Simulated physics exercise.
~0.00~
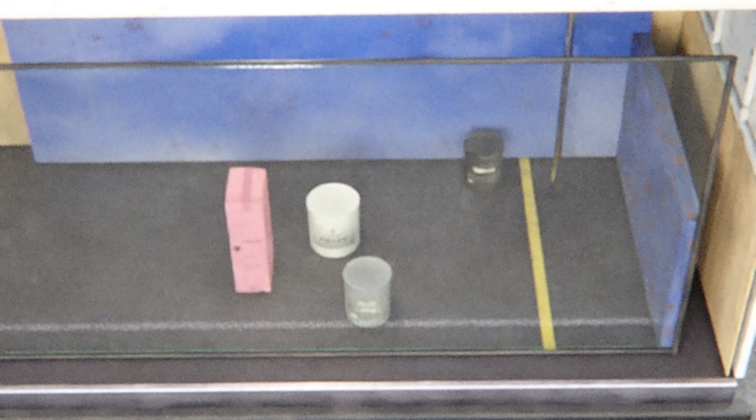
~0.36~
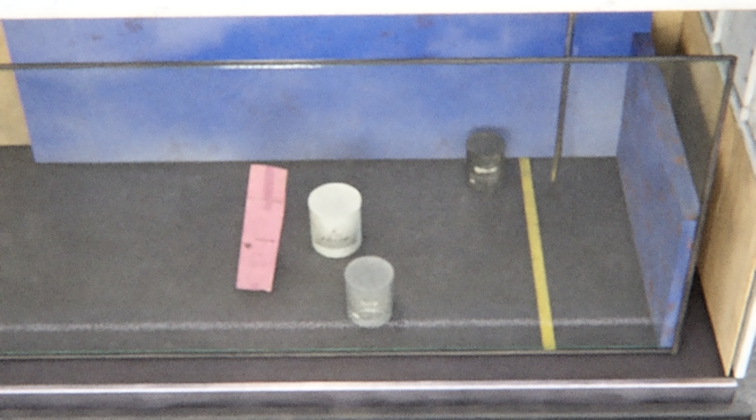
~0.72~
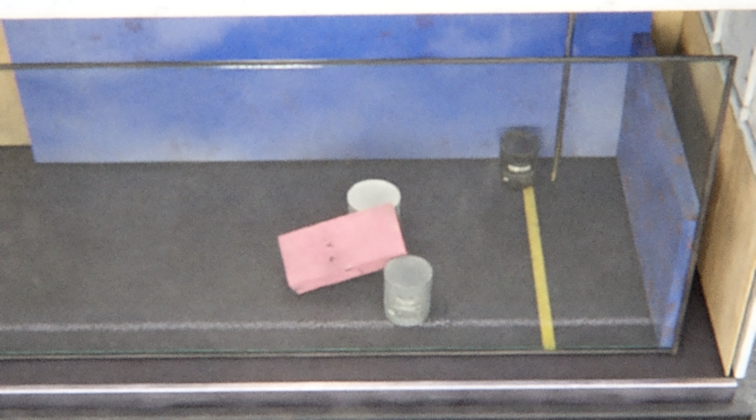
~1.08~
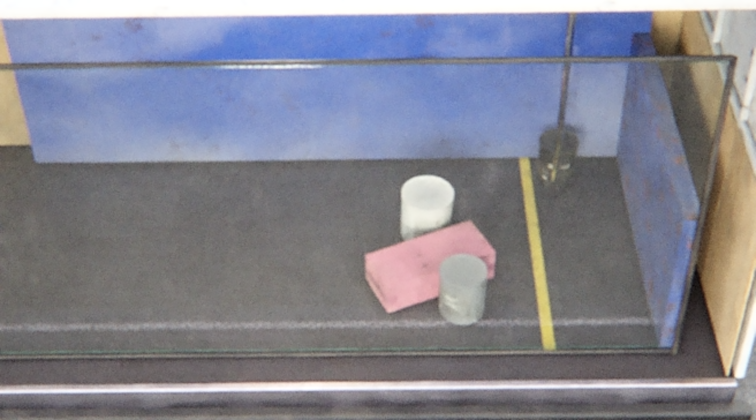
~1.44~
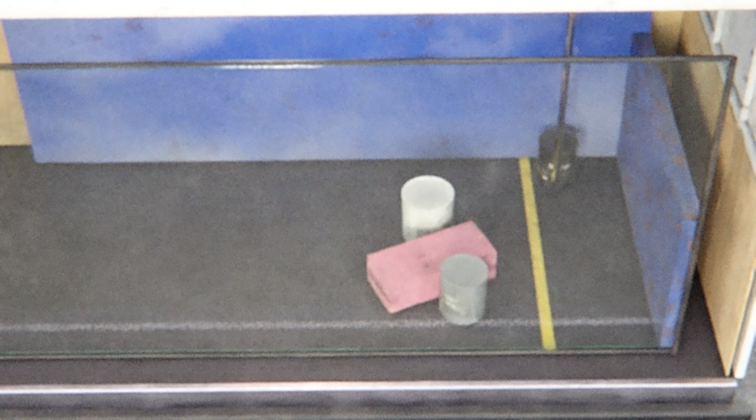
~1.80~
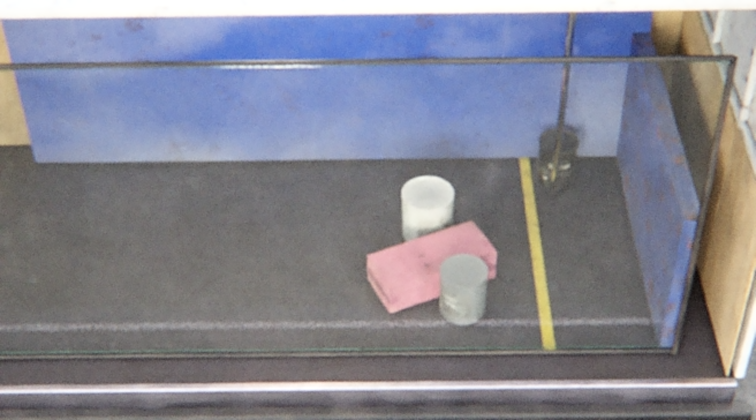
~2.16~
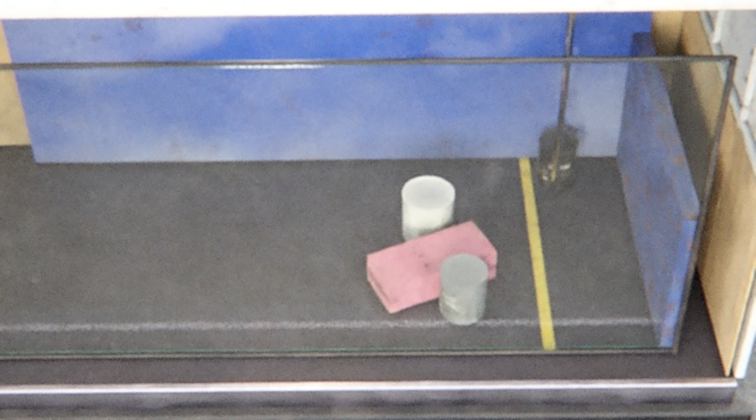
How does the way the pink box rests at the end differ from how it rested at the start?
At the start the pink box stands upright, but at the end it is lying on its side.
